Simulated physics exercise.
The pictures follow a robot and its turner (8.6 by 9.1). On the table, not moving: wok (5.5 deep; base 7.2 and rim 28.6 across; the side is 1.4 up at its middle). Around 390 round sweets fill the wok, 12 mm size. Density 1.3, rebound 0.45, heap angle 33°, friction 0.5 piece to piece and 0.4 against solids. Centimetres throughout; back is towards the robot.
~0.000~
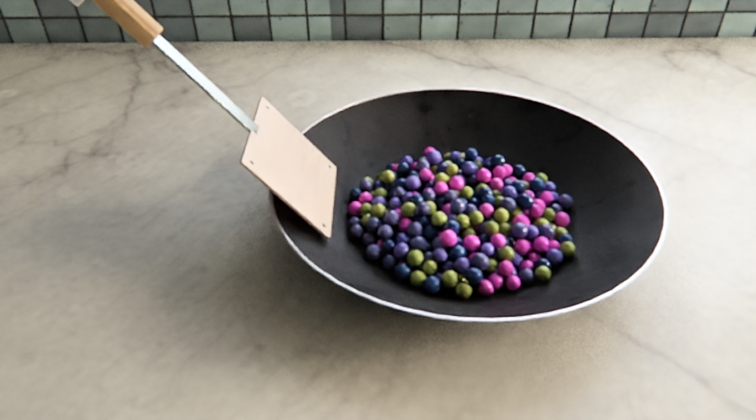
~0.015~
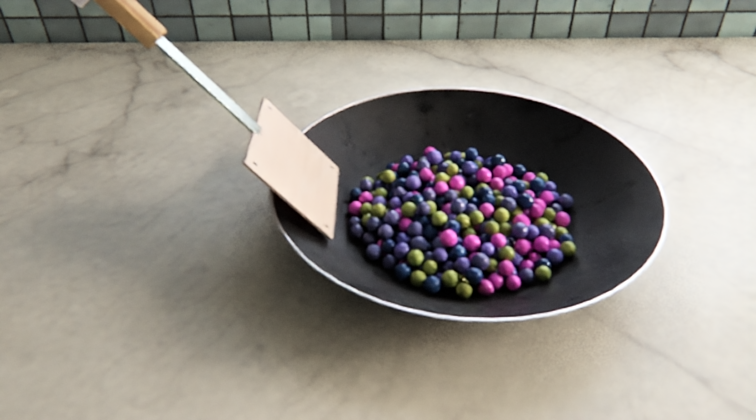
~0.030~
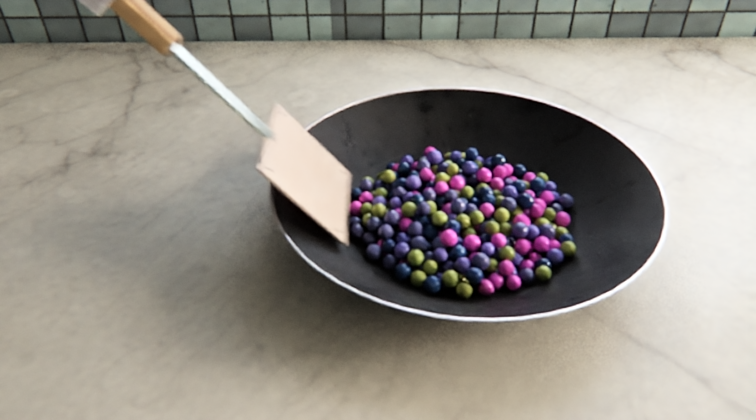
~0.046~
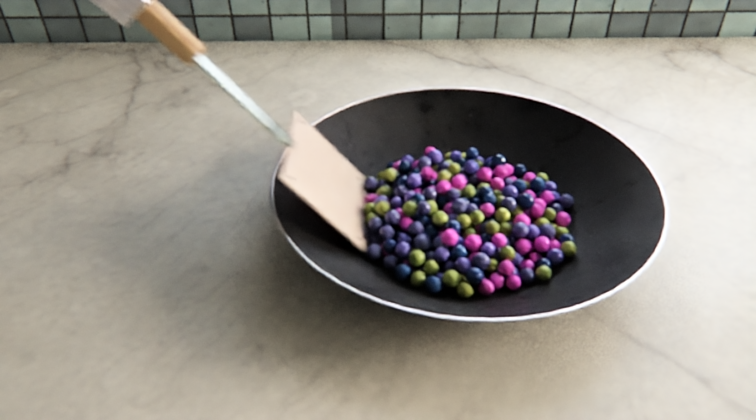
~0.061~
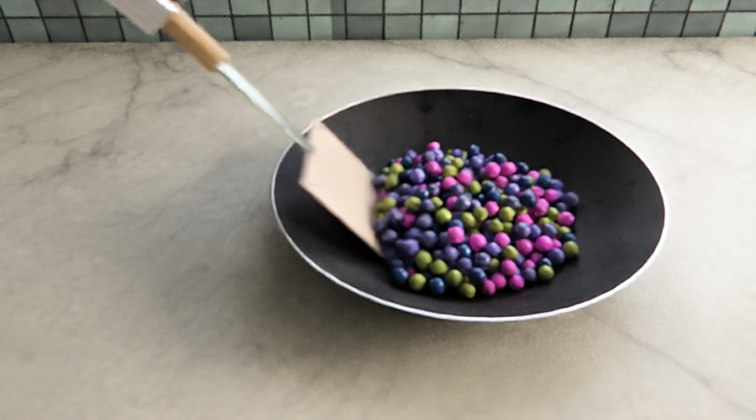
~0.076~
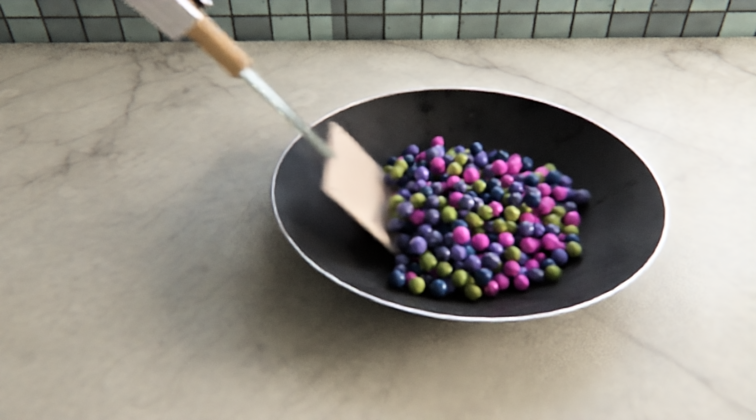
To begin with, a wooden-handled turner rests its flat blade at the left side of a black wok holding a heap of purple, pink, green and blue balls. The robot moves the turner rightward and slightly down into the heap, and its blade nudges the balls a little to the right.
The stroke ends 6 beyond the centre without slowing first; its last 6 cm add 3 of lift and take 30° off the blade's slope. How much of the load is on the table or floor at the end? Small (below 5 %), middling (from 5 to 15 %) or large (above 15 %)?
A middling share, from 5 to 15 %, ends on the table or floor.
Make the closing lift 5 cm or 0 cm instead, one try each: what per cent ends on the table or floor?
Some 15 and 10 per cent.
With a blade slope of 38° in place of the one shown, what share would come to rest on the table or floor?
It would be near 5 per cent.
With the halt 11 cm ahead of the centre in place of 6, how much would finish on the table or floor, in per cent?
It would be near 45 per cent.
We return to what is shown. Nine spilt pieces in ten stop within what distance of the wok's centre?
Roughly 35 cm.
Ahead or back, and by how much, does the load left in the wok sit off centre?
About 5.0 cm ahead.
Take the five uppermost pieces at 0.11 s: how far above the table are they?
Roughly 5 cm.
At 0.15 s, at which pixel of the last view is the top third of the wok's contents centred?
Around (539, 192).
After 0.11 s, sloping 51°, highest piece 5 above the table; 387 in the wok.
After 0.15 s, sloping 39°, highest piece 6 above the table; 387 in the wok.
After 0.37 s, sloping 21°, highest piece 7 above the table; 352 in the wok, 23 on the table or floor, 12 on the blade or in flight.
After 1.42 s, sloping 21°, highest piece 6 above the table; 351 in the wok, 36 on the table or floor.
At rest, 351 in the wok, 36 on the table or floor. That is 9 % on the table or floor.
